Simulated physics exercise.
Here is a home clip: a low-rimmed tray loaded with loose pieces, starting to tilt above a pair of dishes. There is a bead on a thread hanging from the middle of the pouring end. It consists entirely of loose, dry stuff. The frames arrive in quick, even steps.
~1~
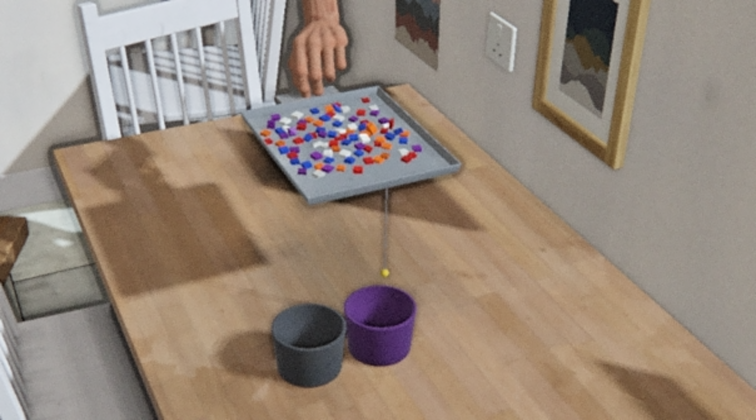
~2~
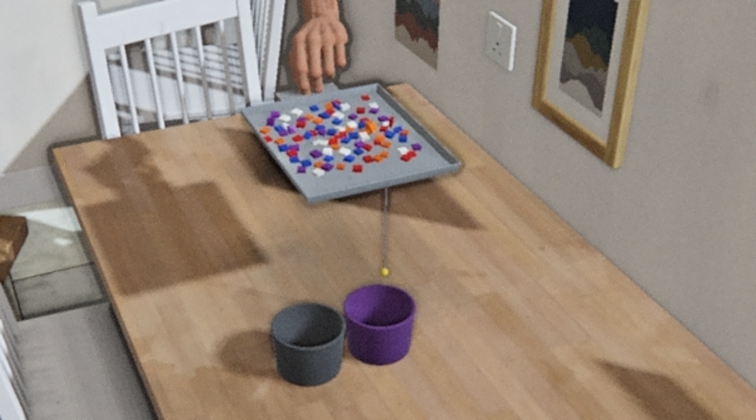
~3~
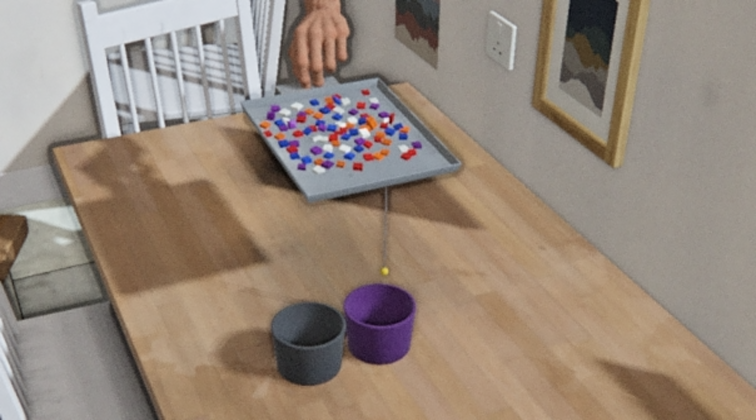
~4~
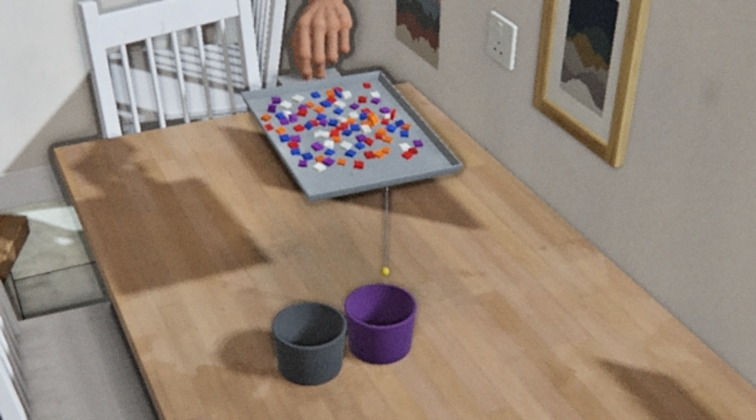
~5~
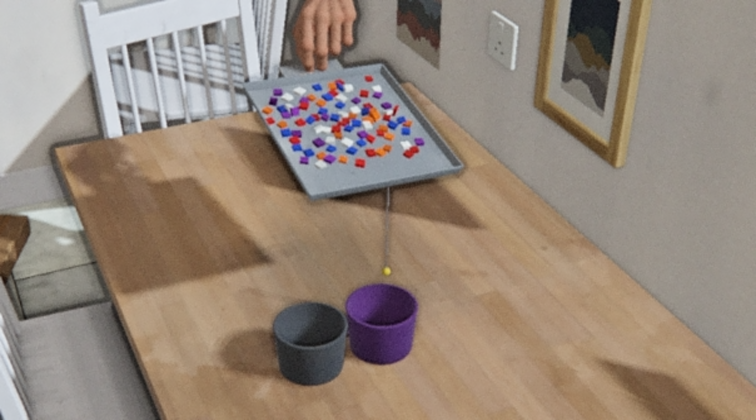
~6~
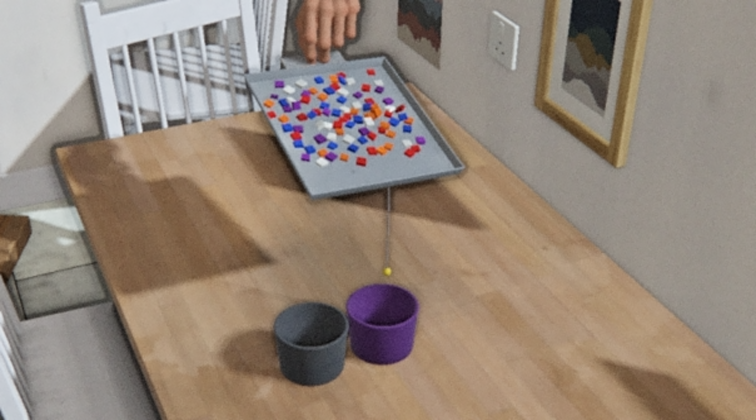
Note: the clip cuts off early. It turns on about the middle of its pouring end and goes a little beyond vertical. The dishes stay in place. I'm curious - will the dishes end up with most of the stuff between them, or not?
No, less than half of it.
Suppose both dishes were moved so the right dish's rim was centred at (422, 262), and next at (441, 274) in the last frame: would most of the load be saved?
First shift, a minority share; second shift, a majority share.
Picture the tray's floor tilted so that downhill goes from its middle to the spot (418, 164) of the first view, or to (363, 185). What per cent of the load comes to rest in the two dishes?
Shares: 0 %, then 70 %.
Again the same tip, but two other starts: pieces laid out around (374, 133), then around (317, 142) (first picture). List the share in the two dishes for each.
In order, about 10 and 30 in a hundred.
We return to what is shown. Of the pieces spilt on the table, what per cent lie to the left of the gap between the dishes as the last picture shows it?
That's roughly 0 per cent of the pieces.
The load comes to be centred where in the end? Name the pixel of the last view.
Roughly pixel (433, 330).
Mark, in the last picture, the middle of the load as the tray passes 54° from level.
I'd mark it close to (403, 154).
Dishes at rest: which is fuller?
The one you want is the right of the two.
Shortly afterwards, tray tipped steeply; the whole lot on the tray.
Next, tray tipped right over; the bulk on the tray; only a few in the right dish; a little outside both.
Some moments later, tray tipped past a quarter turn; near a third in the right dish; near two thirds outside both.
In the end, tray tipped past a quarter turn; none at all in the left dish; near a third in the right dish; near two thirds outside both.
